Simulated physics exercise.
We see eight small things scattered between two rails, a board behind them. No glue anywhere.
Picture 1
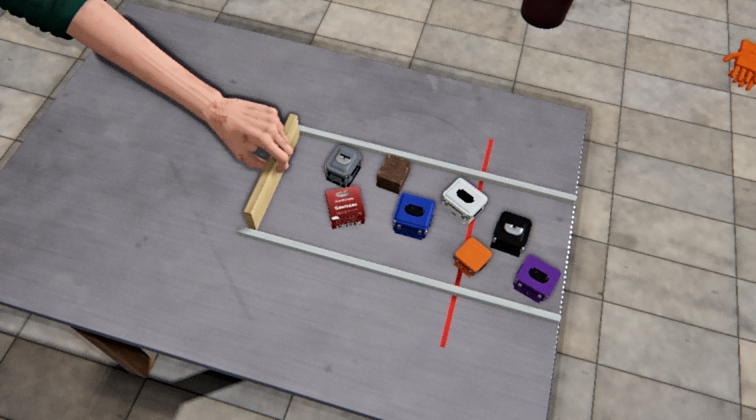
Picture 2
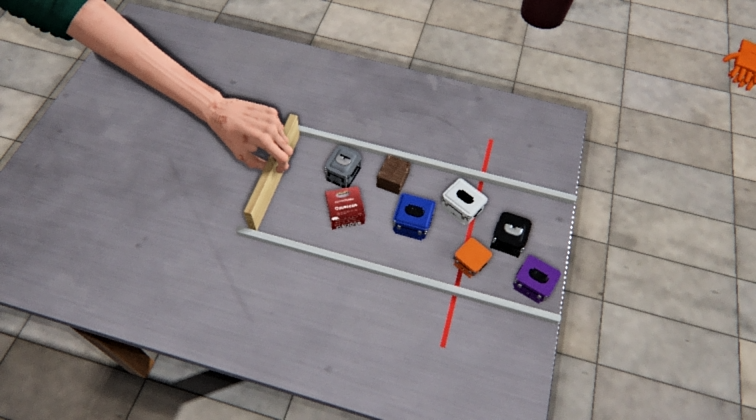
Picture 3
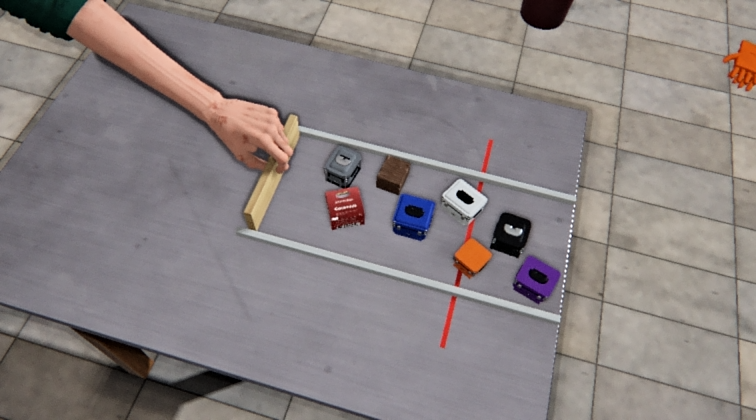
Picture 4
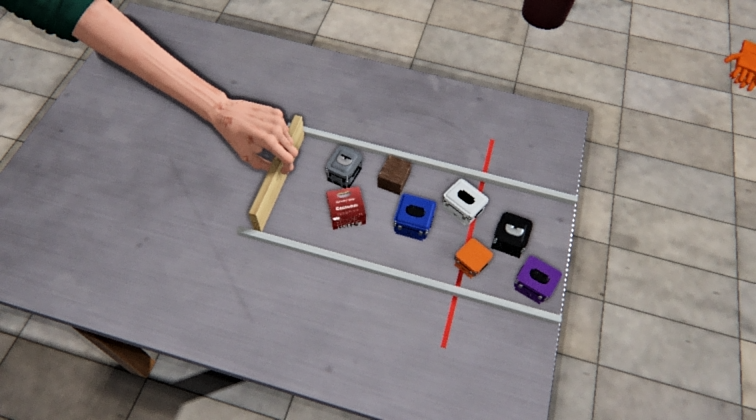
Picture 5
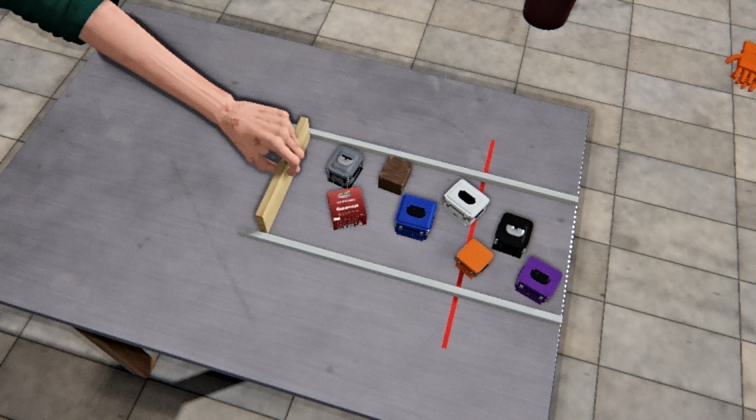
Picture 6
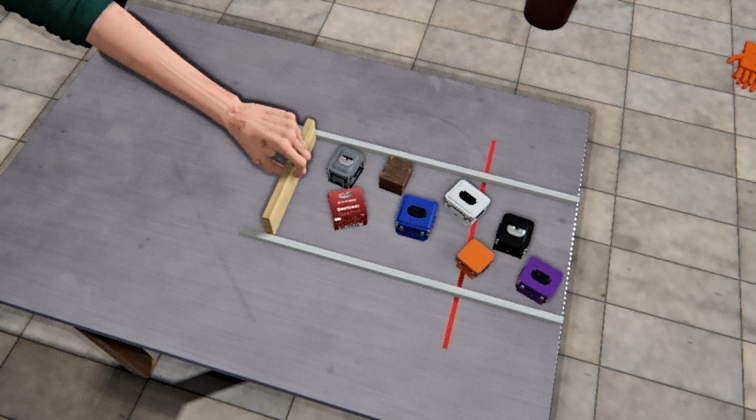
A hand sliding a wooden board slightly right between two rails, toward eight small colourful objects that stay in place.
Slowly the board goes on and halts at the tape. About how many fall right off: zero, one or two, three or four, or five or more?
The number that fall off is zero.
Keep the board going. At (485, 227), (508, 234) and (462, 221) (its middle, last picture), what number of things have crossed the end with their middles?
The counts: 1, 3 and 0.
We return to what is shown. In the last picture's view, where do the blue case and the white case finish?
The blue case stops around (524, 249); the white case around (547, 225).
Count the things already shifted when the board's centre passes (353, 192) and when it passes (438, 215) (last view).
The counts are 3 and 8.
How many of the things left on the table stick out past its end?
Overhanging: 2.
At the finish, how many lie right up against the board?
That makes 2.
Soon after, none off yet; purple case at rest near (538, 281); black case at rest near (513, 236); orange case at rest near (474, 260).
Then, none off yet; purple case moving near (545, 288); black case moved about its own width near (537, 249); orange case moved about its own width near (492, 274).
At rest, the number that fall off is zero.
